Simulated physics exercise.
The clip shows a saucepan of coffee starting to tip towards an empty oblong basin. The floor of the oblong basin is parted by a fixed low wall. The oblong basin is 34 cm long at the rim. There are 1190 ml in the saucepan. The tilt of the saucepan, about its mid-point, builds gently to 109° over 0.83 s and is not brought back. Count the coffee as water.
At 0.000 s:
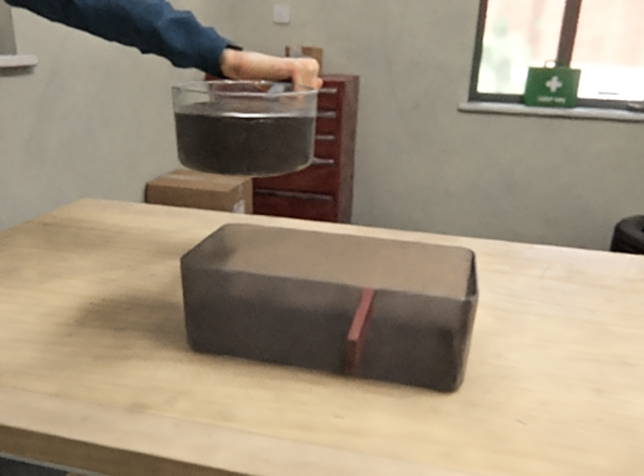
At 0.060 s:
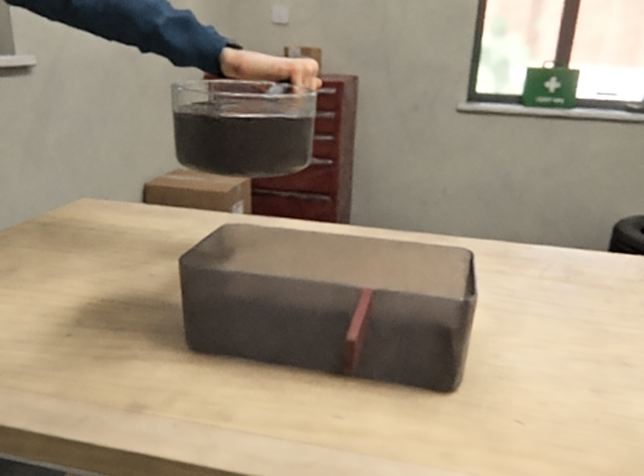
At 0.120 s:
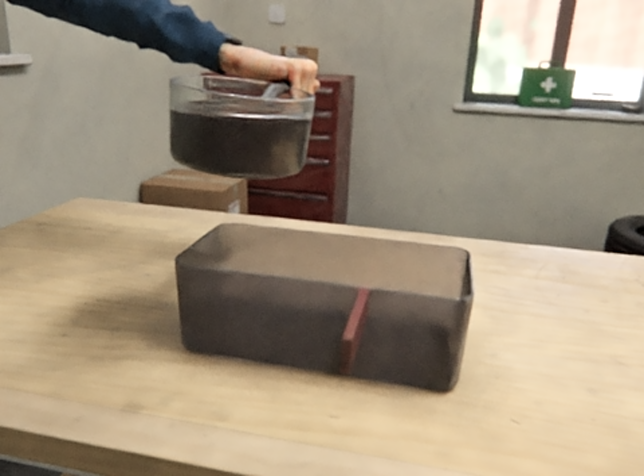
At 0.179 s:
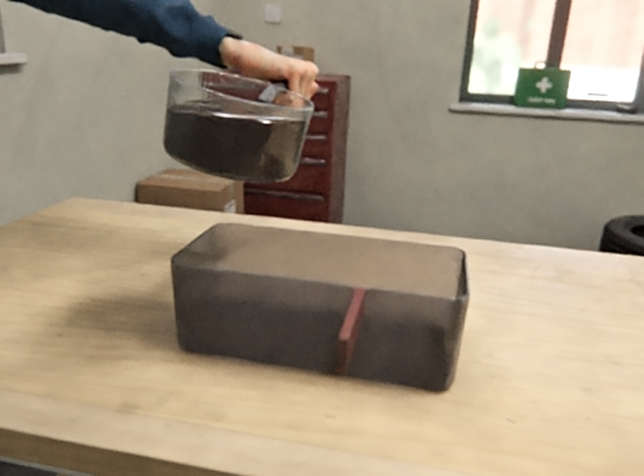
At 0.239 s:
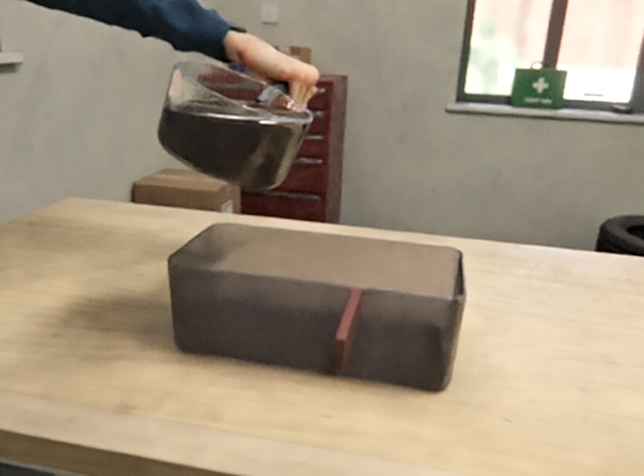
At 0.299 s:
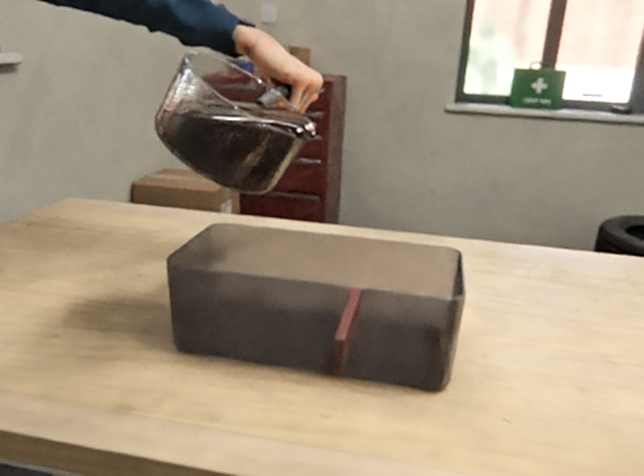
A hand in a dark blue sleeve holds a clear glass saucepan of dark liquid above a smoky grey oblong basin with a dark red upright strip. The basin stands on a pale wooden table, seen from slightly above, with red drawers, a cardboard box and a green first-aid case behind. The hand tilts the saucepan steadily rightward, liquid reaching its lower edge, while the view shifts slightly right.
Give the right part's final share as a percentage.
Roughly 34 per cent is past the wall.
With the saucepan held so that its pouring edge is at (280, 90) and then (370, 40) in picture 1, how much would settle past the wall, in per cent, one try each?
First 10, then 70 per cent.
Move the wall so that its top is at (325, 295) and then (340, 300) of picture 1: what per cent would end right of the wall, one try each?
First 70, then 55 per cent.
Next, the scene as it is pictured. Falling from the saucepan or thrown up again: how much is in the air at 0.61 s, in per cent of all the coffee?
Near 40 in a hundred.
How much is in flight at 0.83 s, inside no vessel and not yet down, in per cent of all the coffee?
About 10 per cent.
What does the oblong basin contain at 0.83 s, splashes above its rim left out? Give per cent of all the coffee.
Near 84 in a hundred.
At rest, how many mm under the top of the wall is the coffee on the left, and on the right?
Some 22 mm on the left and 24 mm on the right.
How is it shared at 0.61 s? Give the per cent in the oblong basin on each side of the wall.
Left about 9, right about 18.
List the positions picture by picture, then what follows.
The first frame shows tilt 0°; pouring edge (314, 93); surface from (186, 104) to (313, 113); the oblong basin's rim runs from (204, 242) to (476, 273); the wall's top is at (362, 311).
The second frame shows tilt 1°; pouring edge (313, 95); surface from (185, 104) to (312, 113).
The third frame shows tilt 6°; pouring edge (312, 101); surface from (182, 103) to (309, 115).
The fourth frame shows tilt 12°; pouring edge (310, 109); surface from (178, 103) to (307, 116).
The fifth frame shows tilt 21°; pouring edge (309, 122); surface from (175, 104) to (309, 119).
The sixth frame shows tilt 31°; pouring edge (308, 136); surface from (172, 103) to (303, 125); 2 per cent is over the edge.
Then, 0.61 s in, the tilt is 91° and 33 per cent is still to pour, 9 is left of the wall and 19 right of it.
Then, 0.83 s in, the tilt is 109° and 6 per cent is still to pour, 50 is left of the wall and 33 right of it.
Then, 1.07 s in, the tilt is 109° and 0 per cent is still to pour, 61 is left of the wall and 34 right of it.
Then, 1.33 s in, the tilt is 109° and 0 per cent is still to pour, 63 is left of the wall and 34 right of it.
Finally, 63 per cent lies left of the wall, 34 right of it and 3 outside.
